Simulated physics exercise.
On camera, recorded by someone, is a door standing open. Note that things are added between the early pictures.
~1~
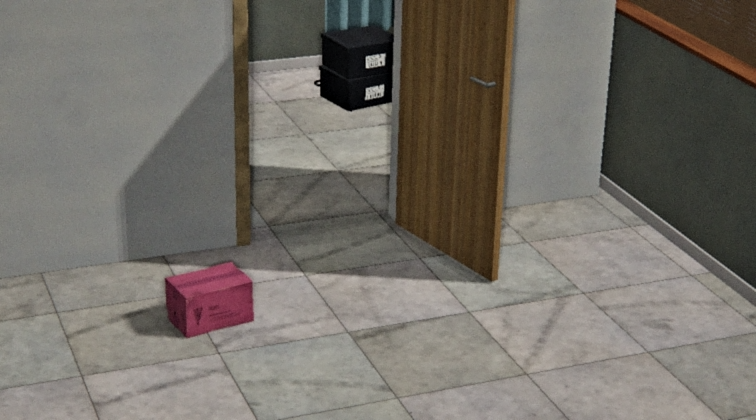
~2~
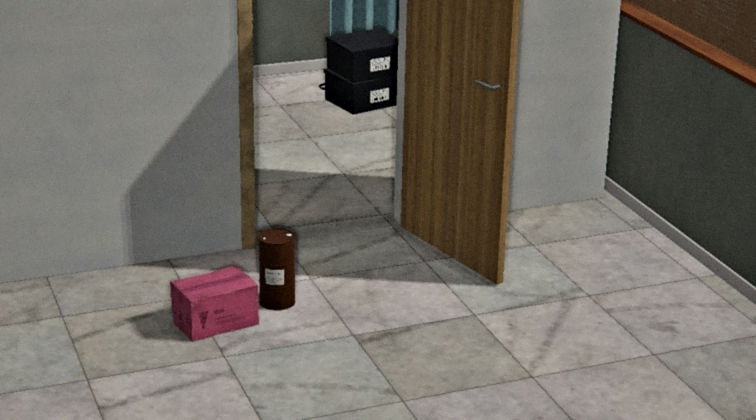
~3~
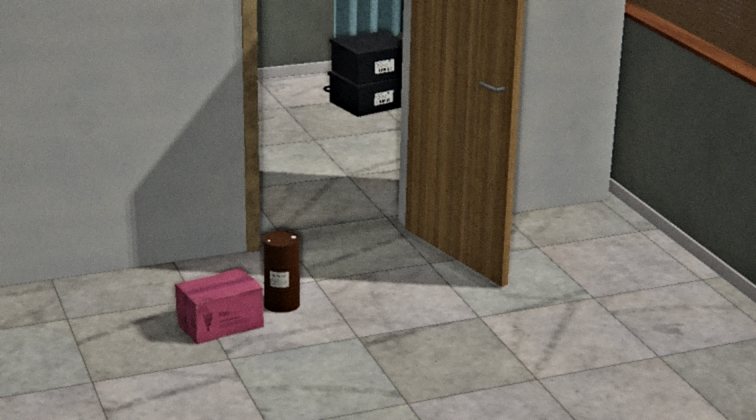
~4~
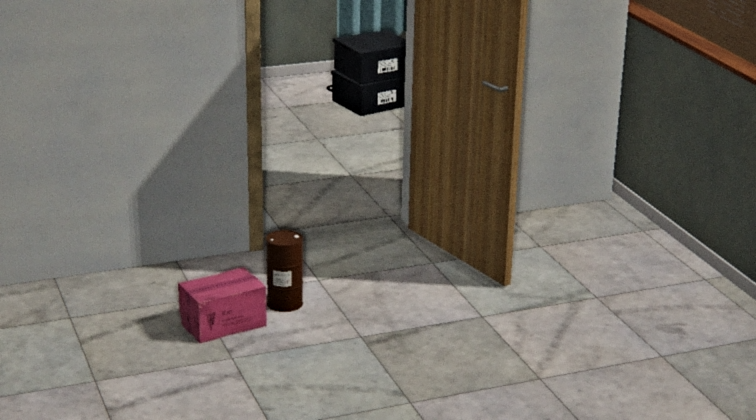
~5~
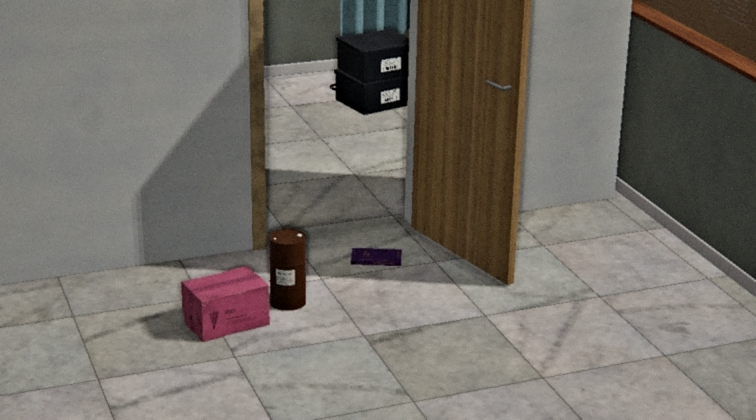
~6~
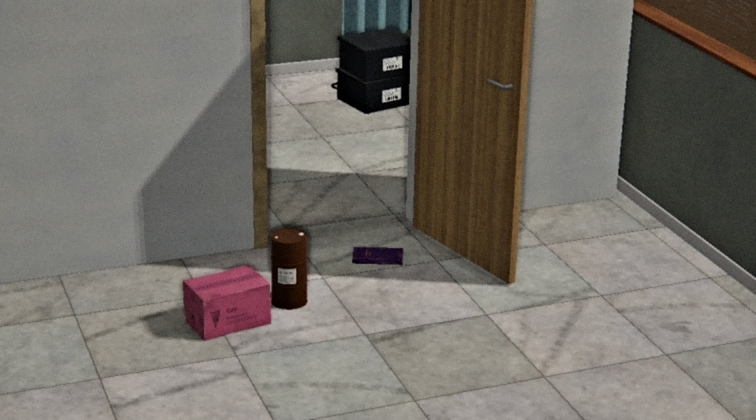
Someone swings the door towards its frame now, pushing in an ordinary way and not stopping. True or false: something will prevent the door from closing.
False.
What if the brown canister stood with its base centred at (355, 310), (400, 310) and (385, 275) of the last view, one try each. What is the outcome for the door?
First try: It closes fully; second try: It closes fully; third try: It gets stuck.
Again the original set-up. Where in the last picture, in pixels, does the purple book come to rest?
Close to (305, 221) in the last picture.
Then, 0.70 s later than the last frame, door at 73°.
Then, 1.10 s later than the last frame, door at 37°; purple book moved about its own width near (346, 248).
Then, 1.30 s later than the last frame, door at 18°; purple book moved about its own width near (325, 238).
Then, 1.50 s later than the last frame, door at 1°; purple book moved well along near (309, 226).
When it is over, door at 0°; moved from the start, purple book; the other 2 as before. End places, in pixels of the last picture, purple book near (305, 221).
